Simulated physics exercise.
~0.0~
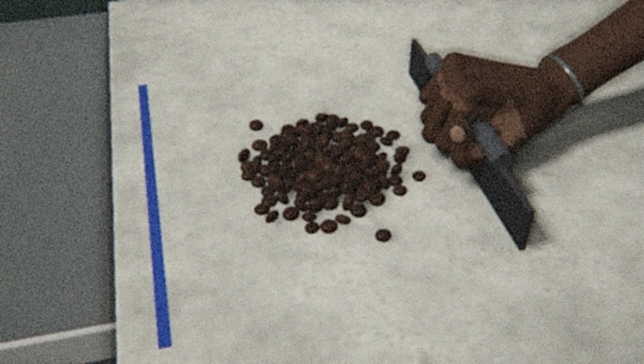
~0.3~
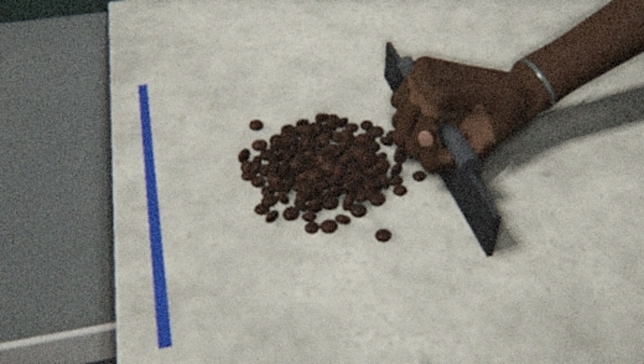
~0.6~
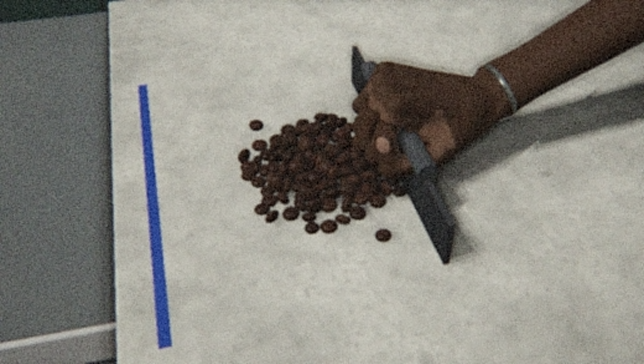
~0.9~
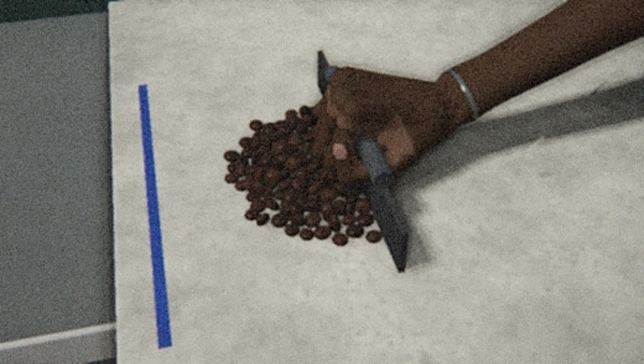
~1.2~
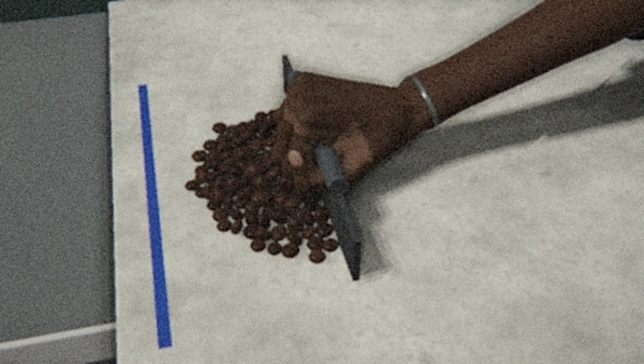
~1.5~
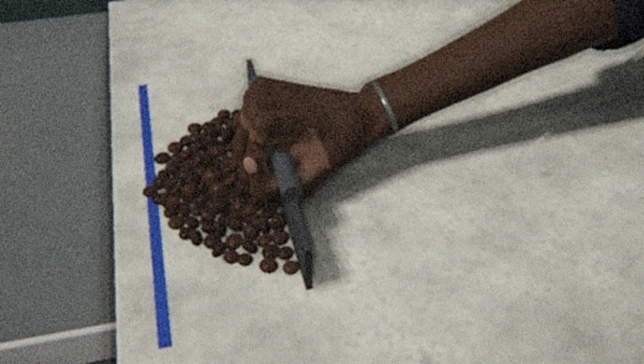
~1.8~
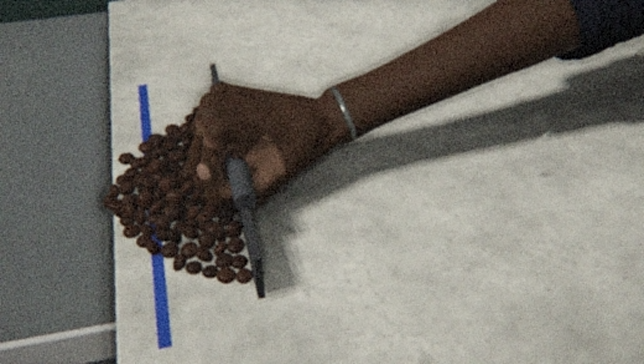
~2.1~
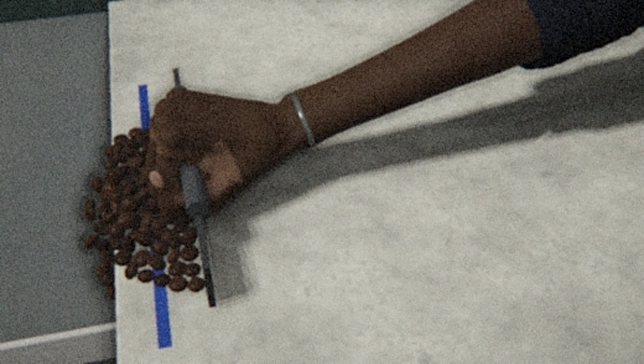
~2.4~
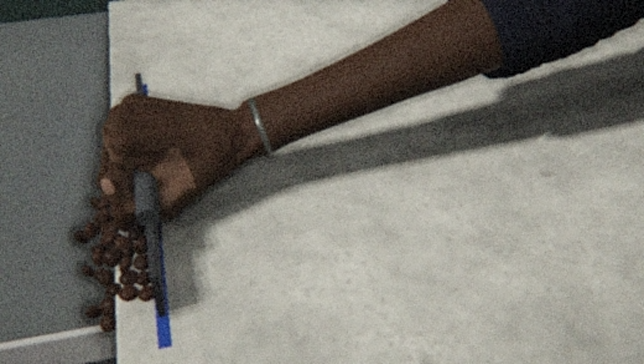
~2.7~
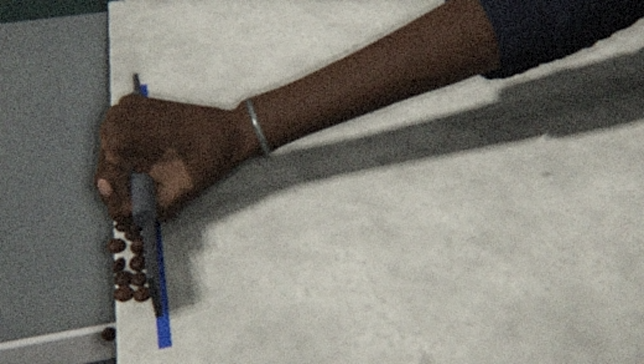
In the video, a hand holding a dark scraper pushes a heap of small brown bean-like pieces left across a pale surface and over a strip of blue tape, stopping at the tape as most of the heap drops off the edge, leaving a few pieces beside the blade.
